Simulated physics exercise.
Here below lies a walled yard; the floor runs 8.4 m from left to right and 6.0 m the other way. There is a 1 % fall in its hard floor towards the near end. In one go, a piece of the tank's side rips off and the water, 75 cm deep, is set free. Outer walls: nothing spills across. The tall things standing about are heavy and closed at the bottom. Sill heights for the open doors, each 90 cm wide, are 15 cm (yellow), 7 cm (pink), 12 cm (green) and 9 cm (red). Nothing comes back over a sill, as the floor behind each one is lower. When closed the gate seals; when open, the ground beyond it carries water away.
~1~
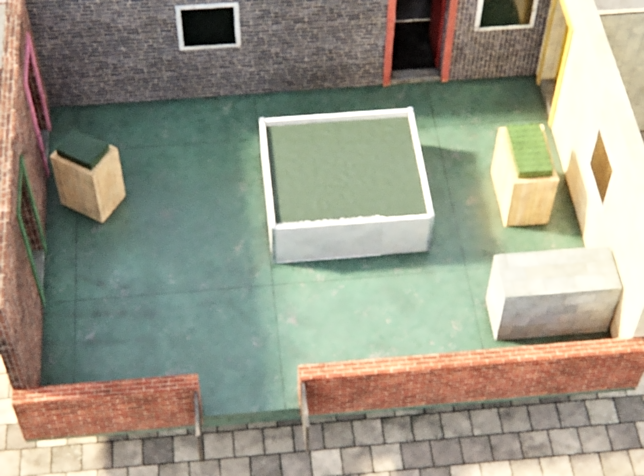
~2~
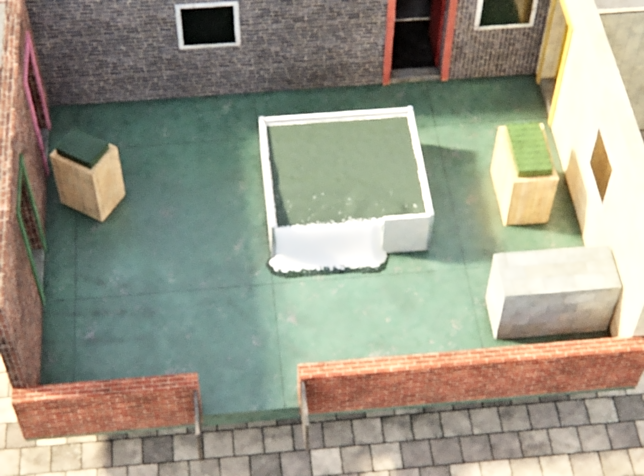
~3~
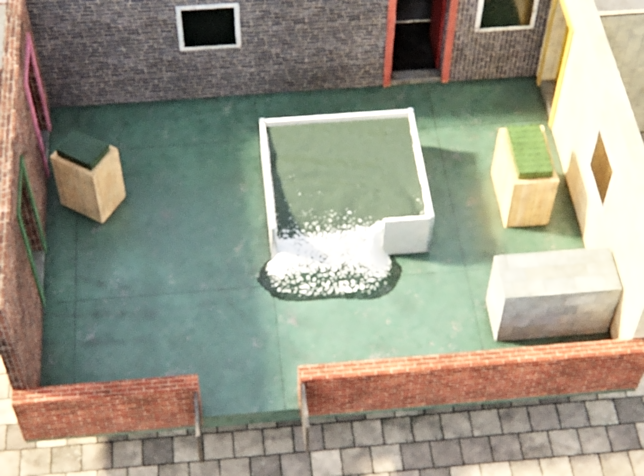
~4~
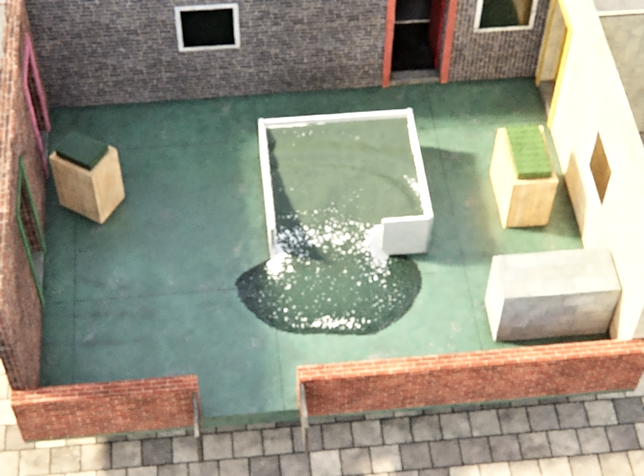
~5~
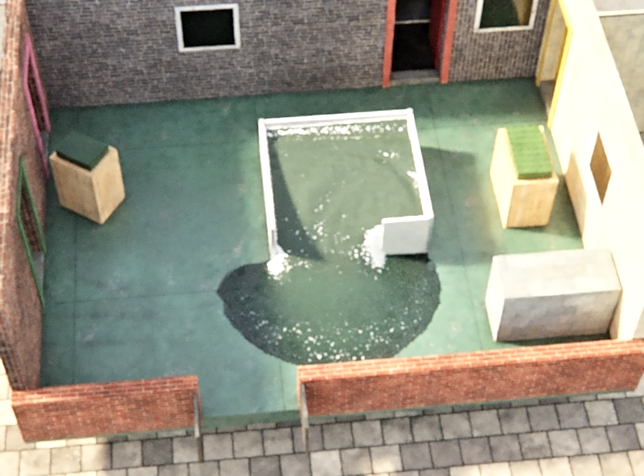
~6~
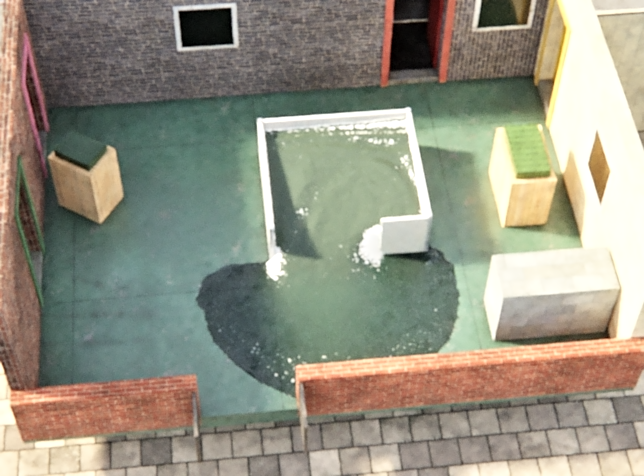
Water burst through the near side of a white-walled tank in a brick-walled yard, foaming at first, then spread across the green floor in a widening dark pool that reached the low front wall.
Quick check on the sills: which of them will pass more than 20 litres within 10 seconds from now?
Sill check: Yellow door passes less or equal; pink door passes less or equal; green door passes less or equal; red door passes less or equal.
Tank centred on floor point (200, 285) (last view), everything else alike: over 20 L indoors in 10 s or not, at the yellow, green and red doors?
Yellow gets no more than that, green gets more than that, red gets no more than that.
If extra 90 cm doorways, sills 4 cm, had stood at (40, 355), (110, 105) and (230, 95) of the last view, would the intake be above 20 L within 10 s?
Taking them in order, the first gets enough, the second too little and the third too little.
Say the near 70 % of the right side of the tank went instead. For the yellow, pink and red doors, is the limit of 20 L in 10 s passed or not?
Then yellow exceeds it, pink exceeds it, red exceeds it.
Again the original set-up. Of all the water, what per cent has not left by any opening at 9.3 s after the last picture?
70 %.
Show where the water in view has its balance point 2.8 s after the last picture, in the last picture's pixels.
At roughly (341, 289).
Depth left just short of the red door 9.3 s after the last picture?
Around 5.5 cm deep.
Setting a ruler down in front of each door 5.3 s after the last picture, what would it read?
Yellow 2 cm, pink 2 cm, green 6 cm, red 5 cm.
Then, 0.7 s after the last picture water covers 25 % of the floor and is deepest (49 cm) near (328, 391); yellow door not reached, pink door not reached, green door not reached, red door not reached.
Then, 1.5 s after the last picture water covers 30 % of the floor and is deepest (42 cm) near (340, 390); yellow door not reached, pink door not reached, green door not reached, red door not reached.
Then, 2.8 s after the last picture water covers 40 % of the floor and is deepest (43 cm) near (608, 367); yellow door not reached, pink door not reached, green door 4 cm at the sill, 0 L in, red door not reached.
Then, 5.3 s after the last picture water covers 75 % of the floor and is deepest (23 cm) near (560, 371); yellow door 2 cm at the sill, 0 L in, pink door 2 cm at the sill, 0 L in, green door 6 cm at the sill, 0 L in, red door 5 cm at the sill, 0 L in.
Then, 9.3 s after the last picture water covers 95 % of the floor and is deepest (14 cm) near (38, 416); yellow door 6 cm at the sill, 0 L in, pink door 2 cm at the sill, 0 L in, green door 8 cm at the sill, 0 L in, red door 5 cm at the sill, 1 L in.
